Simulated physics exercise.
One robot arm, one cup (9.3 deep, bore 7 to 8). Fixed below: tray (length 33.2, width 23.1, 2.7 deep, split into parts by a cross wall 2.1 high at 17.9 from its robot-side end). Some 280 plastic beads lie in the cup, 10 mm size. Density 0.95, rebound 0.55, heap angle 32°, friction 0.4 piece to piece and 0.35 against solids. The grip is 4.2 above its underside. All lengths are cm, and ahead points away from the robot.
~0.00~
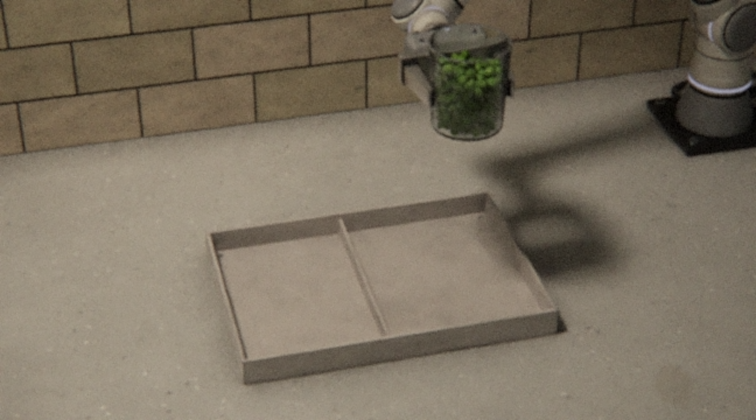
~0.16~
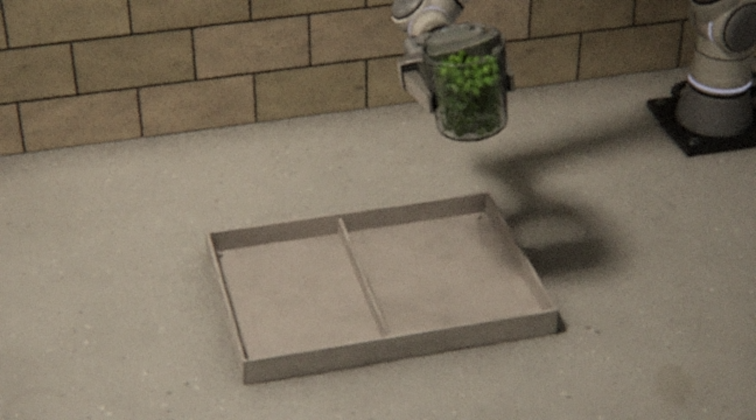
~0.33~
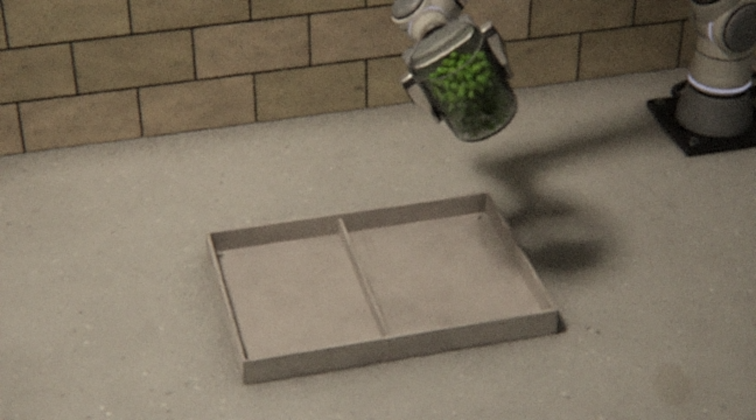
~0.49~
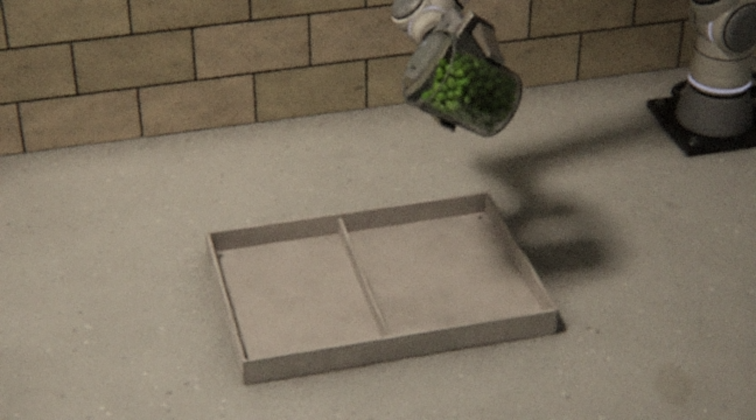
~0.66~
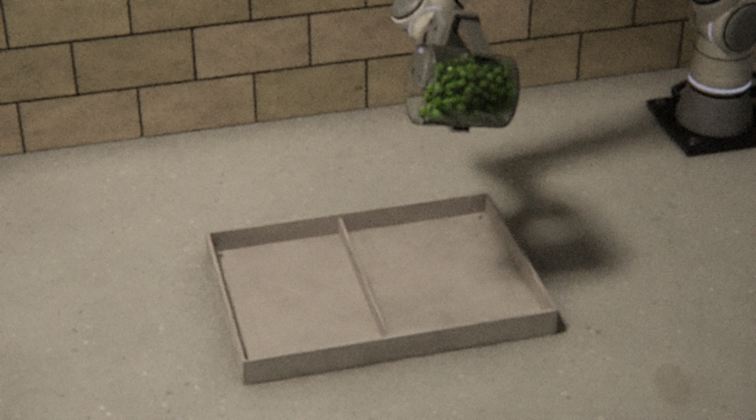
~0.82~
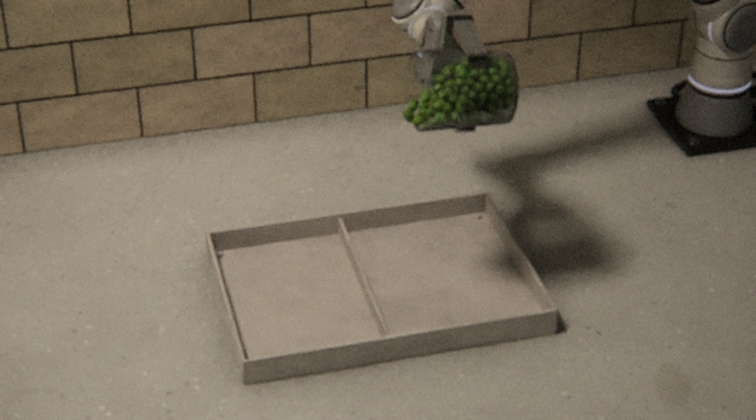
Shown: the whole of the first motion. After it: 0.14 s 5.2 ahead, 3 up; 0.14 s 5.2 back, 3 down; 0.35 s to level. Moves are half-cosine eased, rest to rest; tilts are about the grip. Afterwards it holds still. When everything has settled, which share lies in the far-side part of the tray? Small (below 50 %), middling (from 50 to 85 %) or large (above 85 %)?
Answer: Middling; from 50 to 85 % of the plastic beads finish in the far-side part of the tray.
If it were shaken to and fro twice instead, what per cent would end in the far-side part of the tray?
It would be near 75 per cent.
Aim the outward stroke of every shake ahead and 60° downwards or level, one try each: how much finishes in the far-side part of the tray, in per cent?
Some 20 and 55 per cent.
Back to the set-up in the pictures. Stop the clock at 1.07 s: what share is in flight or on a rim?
Some 55 per cent.
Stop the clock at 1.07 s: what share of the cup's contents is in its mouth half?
Roughly 100 per cent.
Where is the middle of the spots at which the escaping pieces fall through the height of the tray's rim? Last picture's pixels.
Around (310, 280).
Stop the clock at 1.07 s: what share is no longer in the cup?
Near 55 per cent so far.
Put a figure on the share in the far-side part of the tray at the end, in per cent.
Some 75 per cent.
After 1.07 s, tilted 84° forward, highest piece 25 above the table; 124 in the cup, 2 in the far-side part, 151 in flight or on a rim.
After 1.32 s, tilted 24° forward, highest piece 26 above the table; 200 in the far-side part, 32 in the robot-side part, 31 in the cup, 1 on the table or floor, 13 in flight or on a rim.
After 1.65 s, level, highest piece 23 above the table; 205 in the far-side part, 31 in the cup, 31 in the robot-side part, 9 on the table or floor, 1 in flight or on a rim.
After 2.70 s, level, highest piece 23 above the table; 205 in the far-side part, 32 in the robot-side part, 31 in the cup, 9 on the table or floor.
At rest, 205 in the far-side part, 32 in the robot-side part, 31 in the cup, 9 on the table or floor. That is 74 % in the far-side part of the tray.
